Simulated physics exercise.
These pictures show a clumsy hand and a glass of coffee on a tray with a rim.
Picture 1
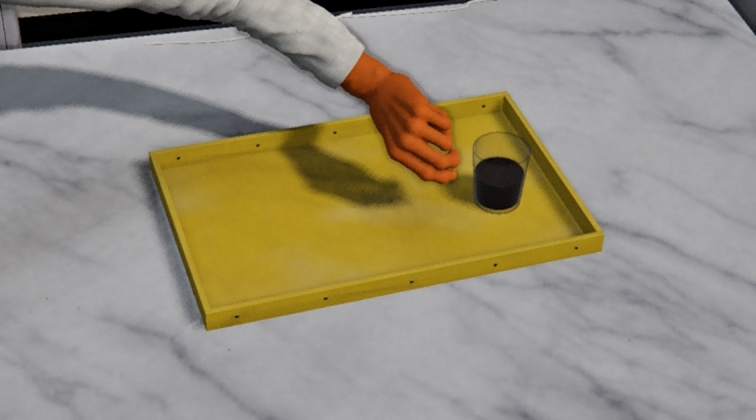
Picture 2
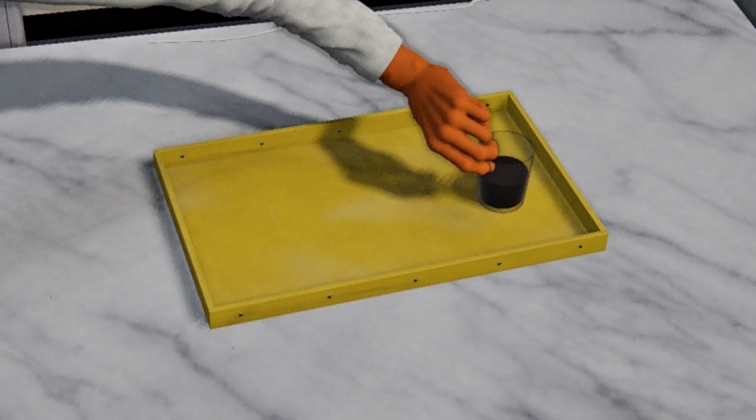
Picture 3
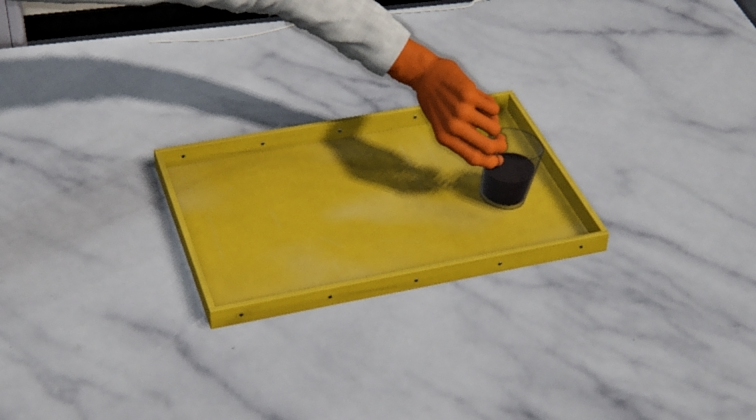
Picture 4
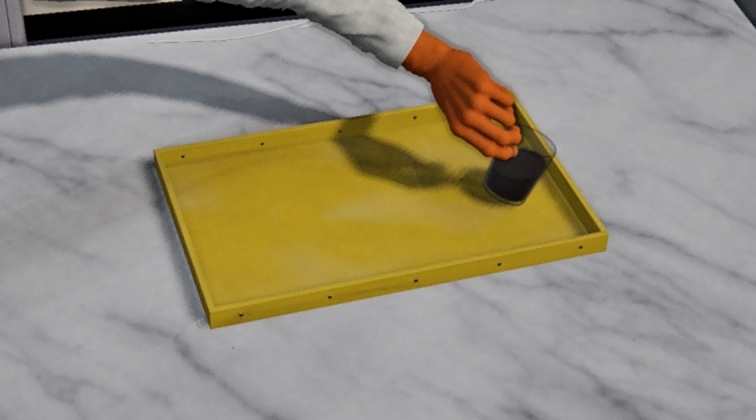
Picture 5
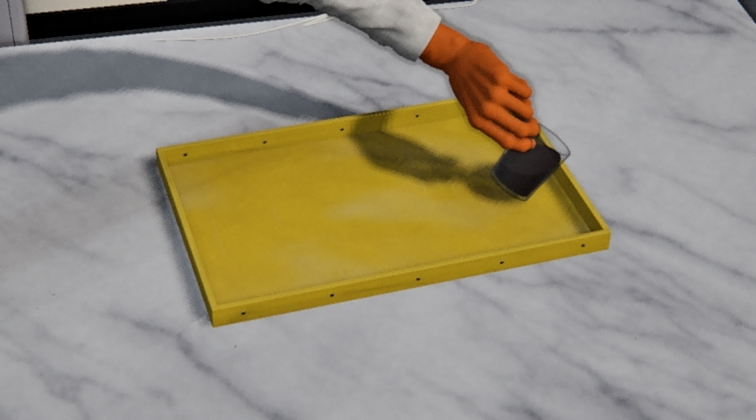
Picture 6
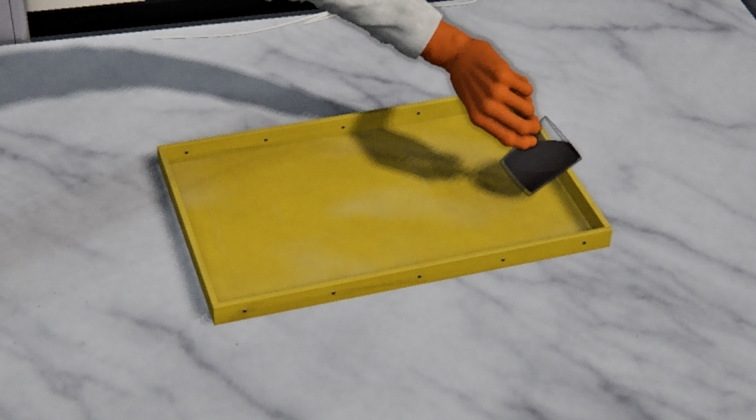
To begin with, a glass of dark coffee stands upright near the right end of a yellow rimmed tray on a marble surface, with an orange hand beside it. The hand moves right and pushes the glass, which leans over to the right, tilting more and more steeply beside the fingers.
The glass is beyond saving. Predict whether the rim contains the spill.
The tray loses it.
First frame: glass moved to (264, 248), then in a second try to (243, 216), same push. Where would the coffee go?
In the first try it keeps within the tray; in the second it is held by the rim.
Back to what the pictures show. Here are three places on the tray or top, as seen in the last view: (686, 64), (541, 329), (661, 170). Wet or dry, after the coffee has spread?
Well, the first one is left alone, the second one is left alone, and the last one is gotten to.
Soon after, the glass lies across the rim; the puddle covers about as much as a plate; it is on the top, beyond the rim.
Later, the puddle covers about as much as a tray; it is on the top, beyond the rim.
In the end, the puddle covers about as much as a tray; it is on the top, beyond the rim.
